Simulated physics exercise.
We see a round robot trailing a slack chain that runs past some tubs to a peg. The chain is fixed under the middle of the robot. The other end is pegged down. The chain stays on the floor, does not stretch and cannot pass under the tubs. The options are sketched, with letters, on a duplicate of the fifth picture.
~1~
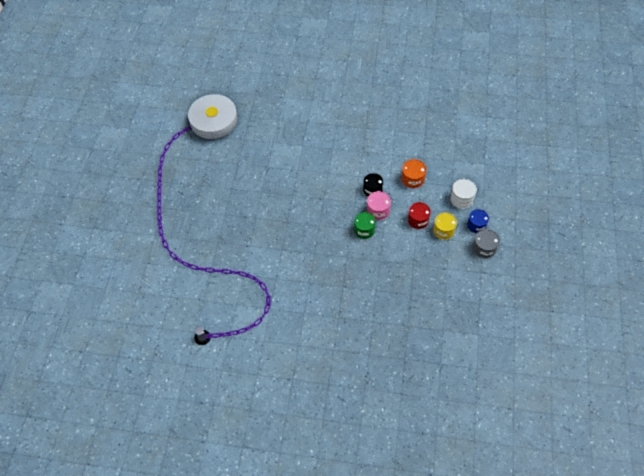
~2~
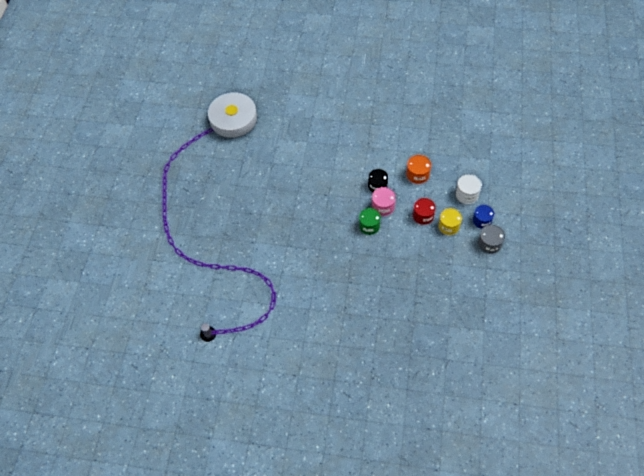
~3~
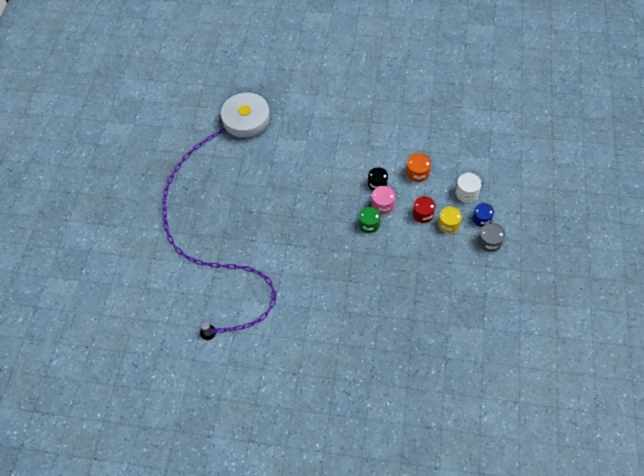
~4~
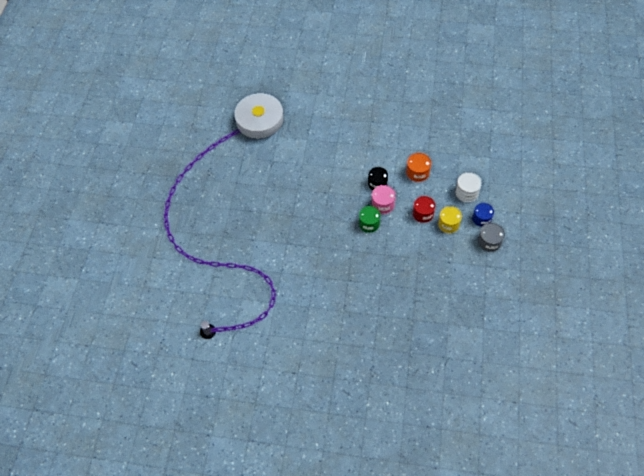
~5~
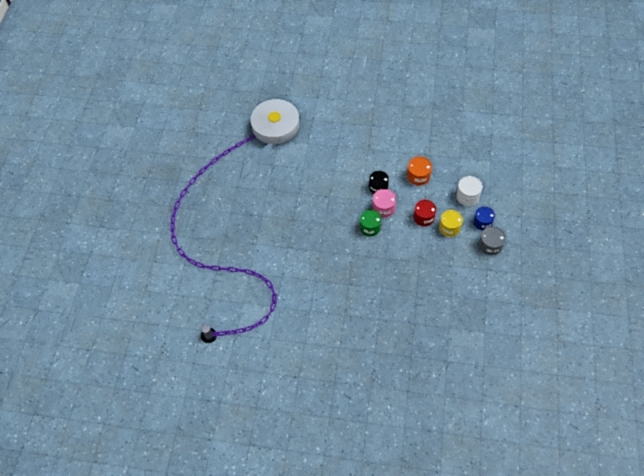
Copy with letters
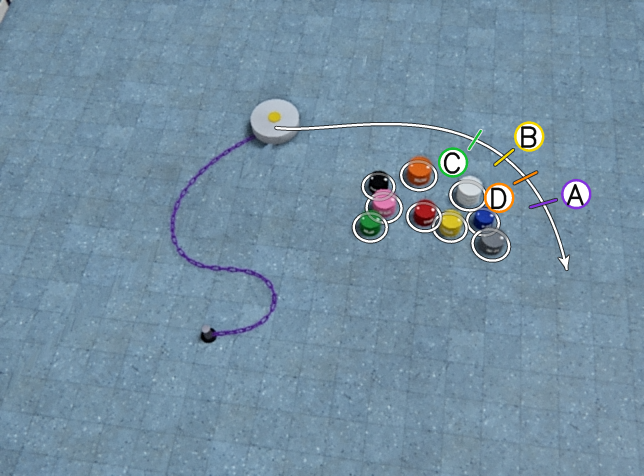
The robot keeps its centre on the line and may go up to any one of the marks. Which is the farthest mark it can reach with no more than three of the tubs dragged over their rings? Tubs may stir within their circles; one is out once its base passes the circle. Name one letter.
A.
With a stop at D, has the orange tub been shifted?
No.
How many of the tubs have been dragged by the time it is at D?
The count is none.
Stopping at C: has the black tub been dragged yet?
By then, no.
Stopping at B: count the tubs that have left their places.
The count is none.
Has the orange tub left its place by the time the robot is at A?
Yes.
On the marked copy, A at (543, 204); B at (504, 157); C at (475, 140); D at (526, 178); the route from (276, 128) via (458, 133) to (567, 269).
Following A. Soon after the start, robot (379, 119).
Later, robot (482, 137).
In the end, robot (545, 199); orange tub (424, 189); pink tub (384, 209); black tub (394, 193); three over the rings.
As for the rest, B is within the limit but short; C is within the limit but short; D is within the limit but short.
